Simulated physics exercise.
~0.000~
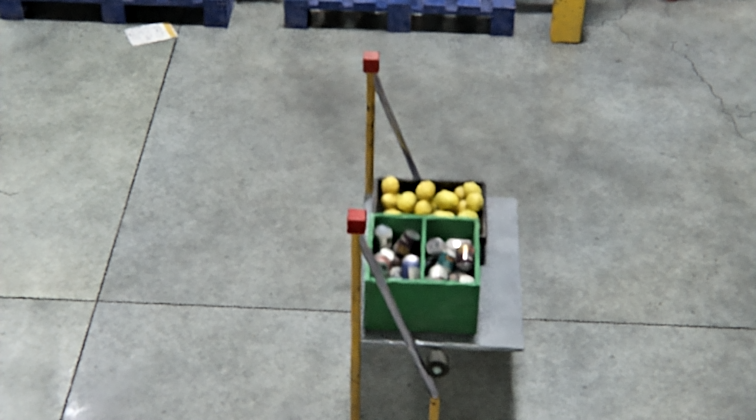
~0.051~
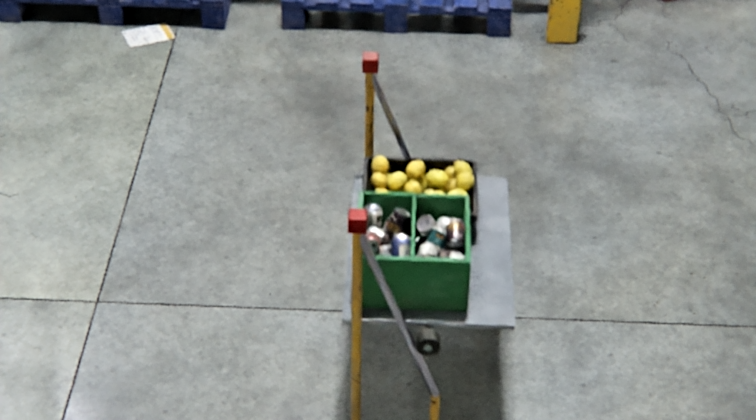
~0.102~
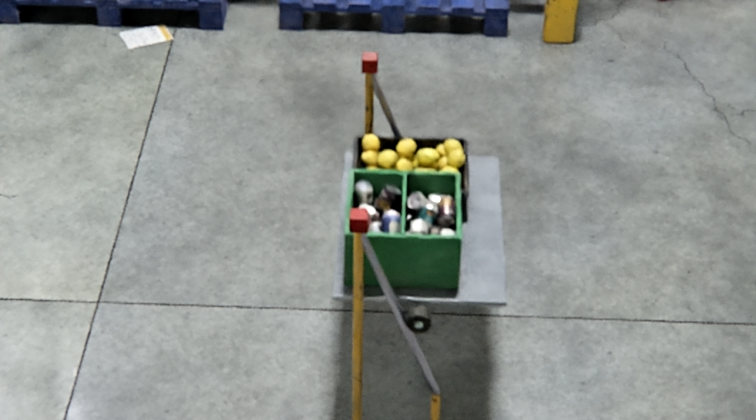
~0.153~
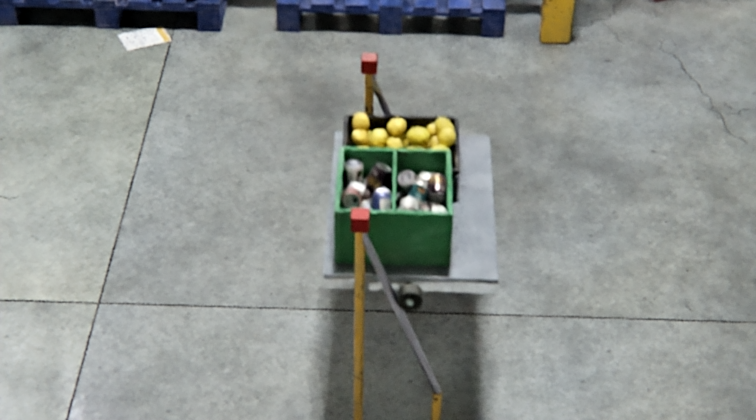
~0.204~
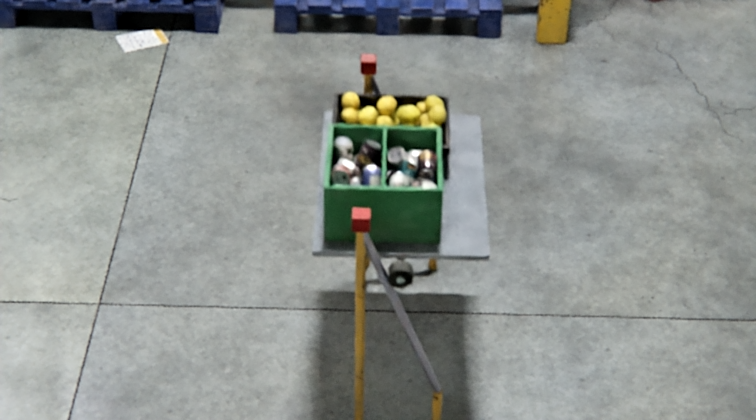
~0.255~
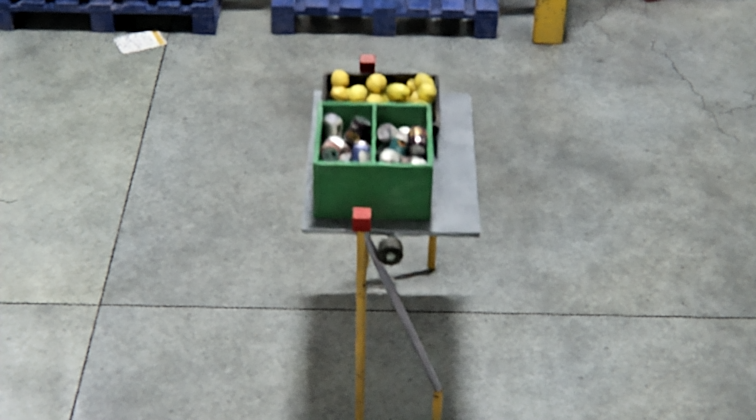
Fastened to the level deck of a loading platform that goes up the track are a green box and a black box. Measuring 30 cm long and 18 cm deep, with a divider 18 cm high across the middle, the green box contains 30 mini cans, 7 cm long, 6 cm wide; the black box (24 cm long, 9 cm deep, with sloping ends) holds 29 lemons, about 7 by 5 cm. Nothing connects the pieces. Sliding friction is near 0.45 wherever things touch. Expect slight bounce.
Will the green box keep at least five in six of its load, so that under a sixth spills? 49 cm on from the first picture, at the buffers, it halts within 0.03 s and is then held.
A slimmer share than a sixth ends up out.
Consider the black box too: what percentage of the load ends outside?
The black box loses 40 percent of its load.
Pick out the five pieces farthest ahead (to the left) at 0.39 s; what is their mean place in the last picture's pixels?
Around (315, 63) in pixels.
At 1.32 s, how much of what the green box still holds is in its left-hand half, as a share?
Roughly 50 percent of the remaining load.
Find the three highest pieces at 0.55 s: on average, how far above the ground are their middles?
About 106 cm up, on average.
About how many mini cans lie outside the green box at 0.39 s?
I'd put it at around 0.
After 0.27 s, the buffers are touched.
After 0.39 s, the green box has all 30 and the black box is down by 3 of 29.
After 0.55 s, the green box is down by 2 of 30 and the black box is down by 9 of 29.
After 0.77 s, the green box is down by 2 of 30 and the black box is down by 11 of 29.
When it is over (at 1.32 s), the green box is down by 2 of 30 and the black box is down by 11 of 29. Asked share, 2 of 30, 7 per cent.
